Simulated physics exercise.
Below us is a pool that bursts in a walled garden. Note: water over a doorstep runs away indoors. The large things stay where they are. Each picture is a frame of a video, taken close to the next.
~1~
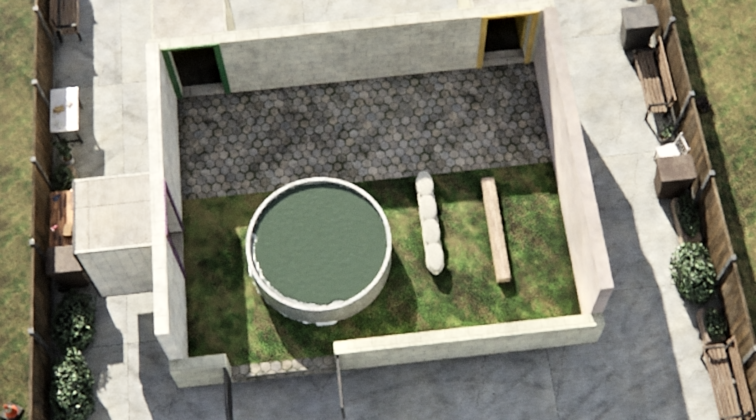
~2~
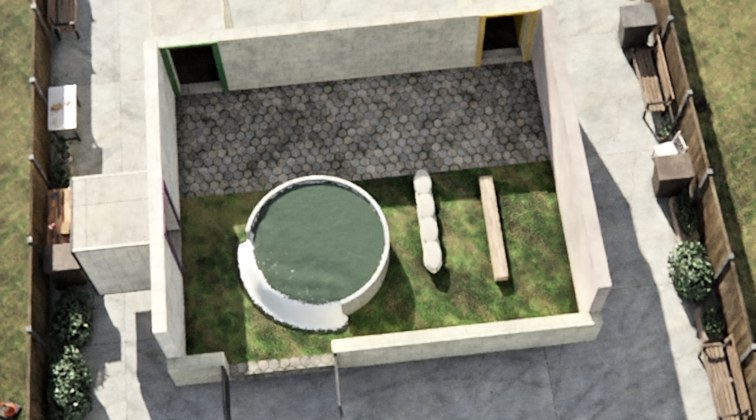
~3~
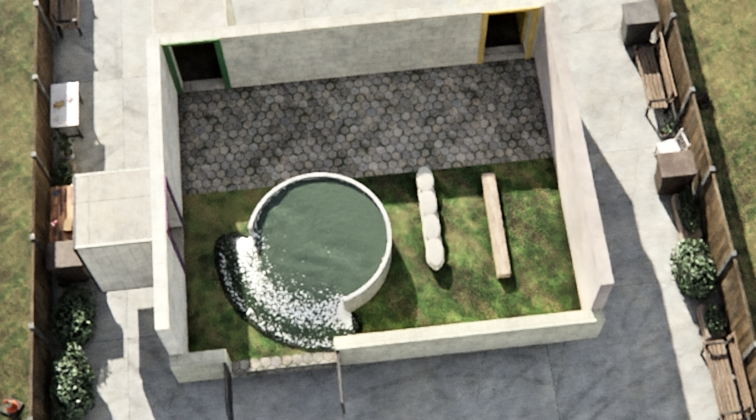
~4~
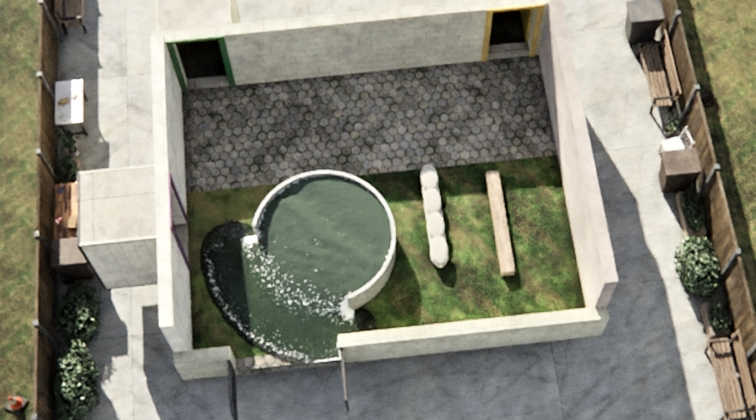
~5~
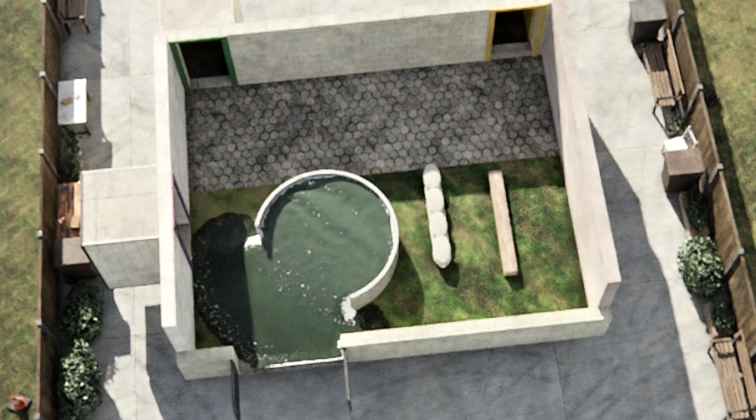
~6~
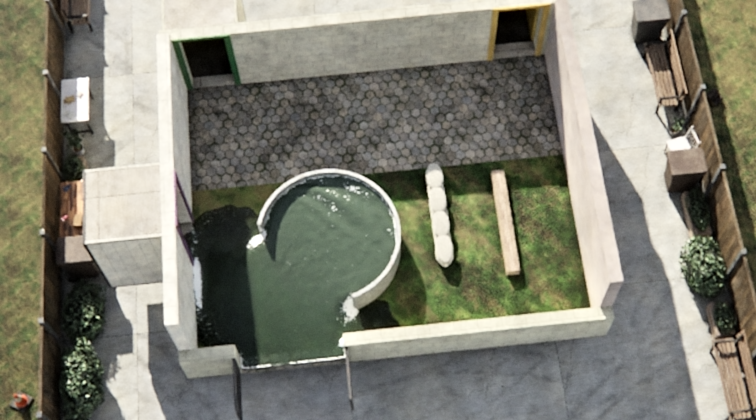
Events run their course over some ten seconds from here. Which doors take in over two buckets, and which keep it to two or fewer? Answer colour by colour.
The yellow door keeps it to two or fewer; the green door takes in over two; the purple door takes in over two.
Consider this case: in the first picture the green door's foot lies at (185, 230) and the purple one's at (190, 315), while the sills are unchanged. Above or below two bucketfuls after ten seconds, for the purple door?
The purple door overflows.
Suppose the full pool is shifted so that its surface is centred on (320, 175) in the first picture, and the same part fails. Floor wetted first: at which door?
I'd go with the one in purple.
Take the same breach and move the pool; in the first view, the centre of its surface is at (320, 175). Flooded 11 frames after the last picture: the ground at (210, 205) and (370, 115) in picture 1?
Note - point 1 drenched; point 2 still bare.
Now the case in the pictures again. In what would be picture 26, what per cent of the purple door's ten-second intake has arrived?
Share at that point: Roughly 80 %.
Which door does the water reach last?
My pick is the one in yellow.
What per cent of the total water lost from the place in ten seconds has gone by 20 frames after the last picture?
By then, close to 65 % of it.
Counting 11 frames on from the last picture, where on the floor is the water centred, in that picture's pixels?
About (289, 278) in the last view.
A moment on, water covers 20 % of the floor; the yellow door not reached, the green door not reached, the purple door over two buckets in.
Next, water covers 25 % of the floor; the yellow door not reached, the green door not reached, the purple door over two buckets in.
Then, water covers 35 % of the floor; the yellow door not reached, the green door not reached, the purple door far over two buckets in.
Later, water covers 50 % of the floor; the yellow door not reached, the green door over two buckets in, the purple door far over two buckets in.
In the end, water covers 80 % of the floor; the yellow door wet at the sill, nothing in, the green door over two buckets in, the purple door far over two buckets in.
